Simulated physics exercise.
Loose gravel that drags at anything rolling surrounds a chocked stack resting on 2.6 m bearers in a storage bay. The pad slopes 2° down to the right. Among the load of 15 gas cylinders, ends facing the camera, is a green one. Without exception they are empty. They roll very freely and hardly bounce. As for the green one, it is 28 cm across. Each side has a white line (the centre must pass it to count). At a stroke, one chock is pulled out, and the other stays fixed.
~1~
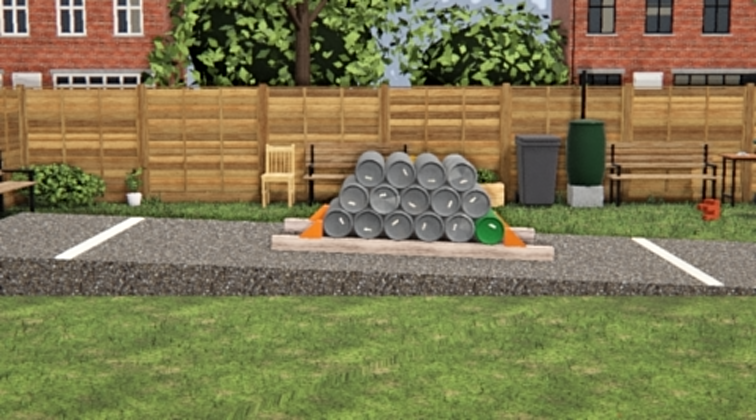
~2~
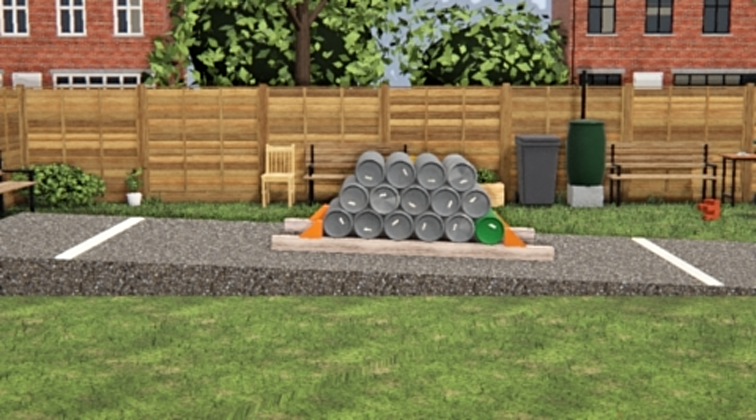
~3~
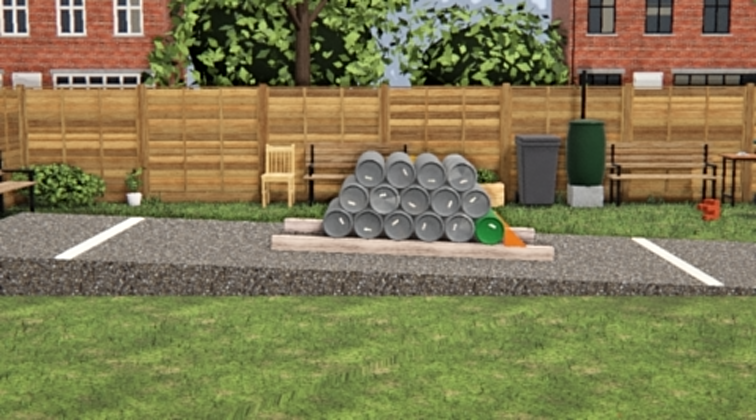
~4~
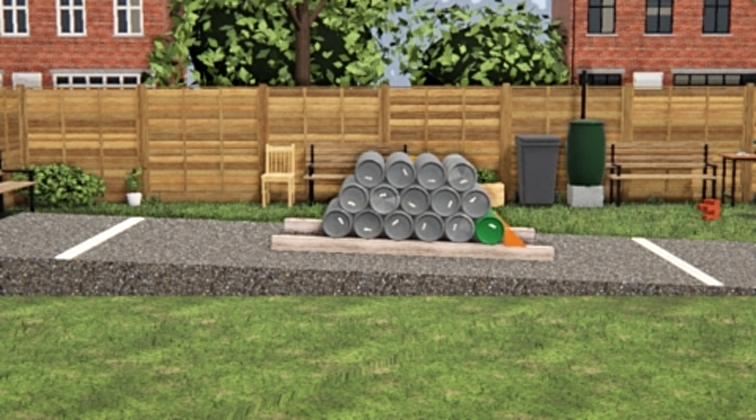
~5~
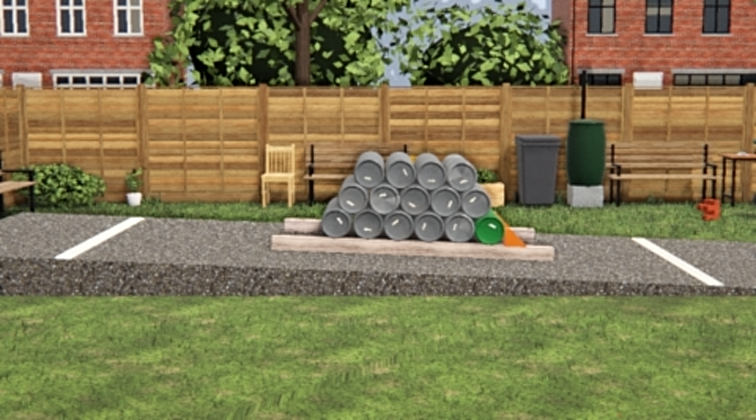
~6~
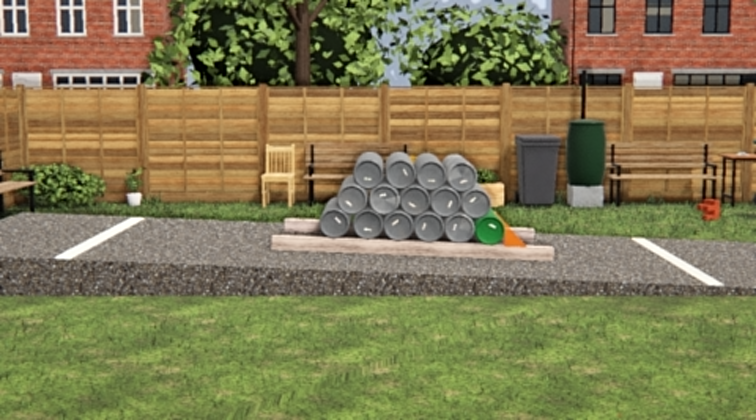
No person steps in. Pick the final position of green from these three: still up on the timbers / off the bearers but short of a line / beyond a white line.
Final position: Still up on the timbers.
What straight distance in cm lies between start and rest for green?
Shift - green 0.
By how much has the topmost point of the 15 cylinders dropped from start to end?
The top drops by around 5 cm.
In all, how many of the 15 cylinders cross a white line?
The exact total comes out at 0.
Another 0.3 s on from the last picture, green is on the bearers, 60 cm from the bearers' right end; 0 over a line so far.
In the end (6.9 s after the last picture), green is on the bearers, 60 cm from the bearers' right end; 0 over a line so far.
